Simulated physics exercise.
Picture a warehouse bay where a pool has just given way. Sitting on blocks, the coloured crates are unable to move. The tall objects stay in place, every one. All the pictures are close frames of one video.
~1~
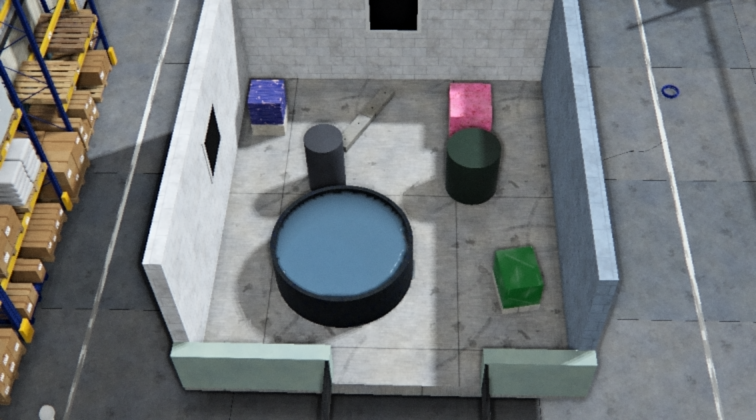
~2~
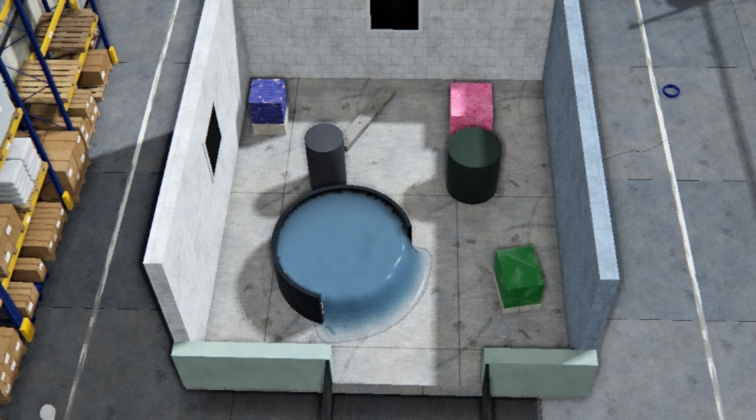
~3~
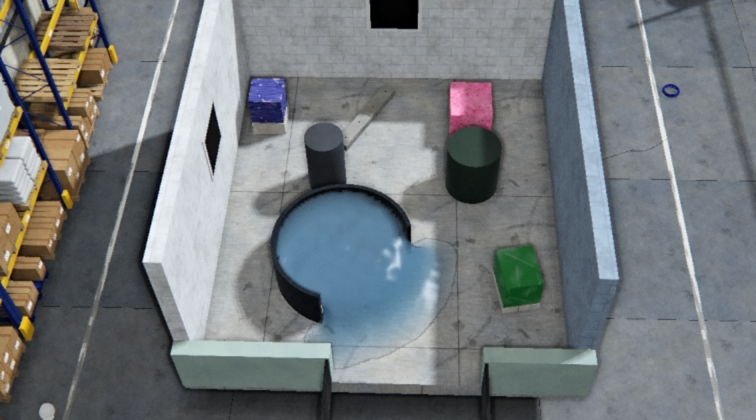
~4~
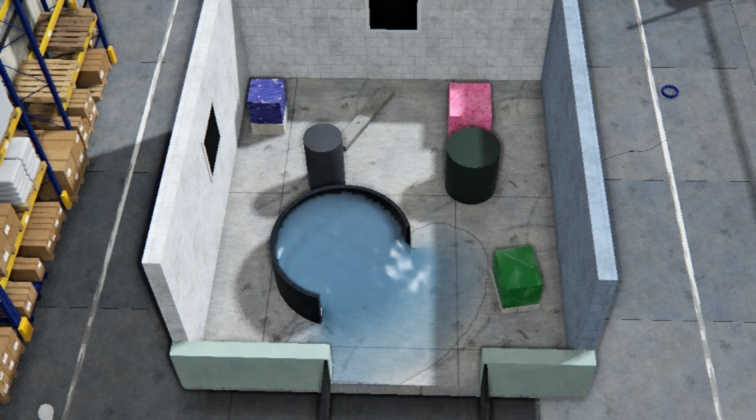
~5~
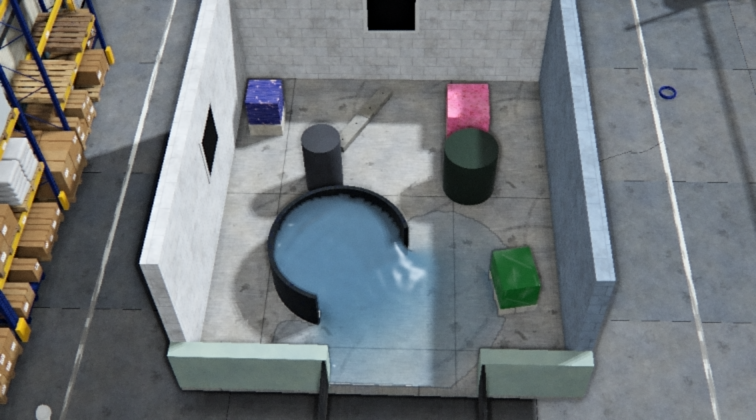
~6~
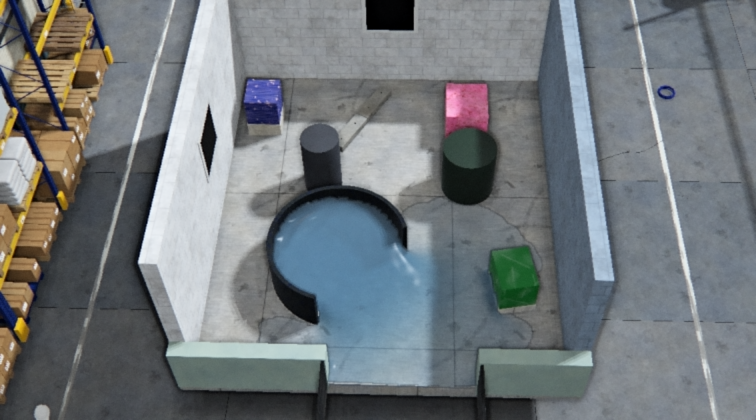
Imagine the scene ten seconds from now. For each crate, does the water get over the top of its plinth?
The blue crate stays dry; the pink crate gets wet; the green crate gets wet.
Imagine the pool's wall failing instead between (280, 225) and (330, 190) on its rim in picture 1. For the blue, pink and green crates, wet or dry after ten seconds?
In that case the blue crate is flooded, the pink crate is flooded and the green crate is never flooded.
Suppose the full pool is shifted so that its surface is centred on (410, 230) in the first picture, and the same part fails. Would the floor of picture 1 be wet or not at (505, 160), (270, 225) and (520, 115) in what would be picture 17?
Submerged, untouched, submerged.
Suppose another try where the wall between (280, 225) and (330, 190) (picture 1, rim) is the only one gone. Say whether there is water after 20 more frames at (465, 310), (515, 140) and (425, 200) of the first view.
As listed: Dry, clear, wet.
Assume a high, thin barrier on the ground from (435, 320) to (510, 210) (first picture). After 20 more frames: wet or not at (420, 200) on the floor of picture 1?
I'd call it watered.
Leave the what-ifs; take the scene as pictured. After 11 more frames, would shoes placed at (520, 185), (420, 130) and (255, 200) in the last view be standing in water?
First spot swamped, second spot clear, third spot clear.
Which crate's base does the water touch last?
That one's the blue one.
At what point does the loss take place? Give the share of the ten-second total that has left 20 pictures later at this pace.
Around 70 % of the total, roughly.
A moment on, water covers 35 % of the floor; the blue crate not reached, the pink crate not reached, the green crate water round its plinth.
Next, water covers 40 % of the floor; the blue crate not reached, the pink crate not reached, the green crate water round its plinth.
Then, water covers 50 % of the floor; the blue crate not reached, the pink crate water round its plinth, the green crate water round its plinth.
Later, water covers 70 % of the floor; the blue crate not reached, the pink crate water round its plinth, the green crate water round its plinth.
In the end, water covers 95 % of the floor; the blue crate stayed above the water, the pink crate was topped, the green crate was topped.
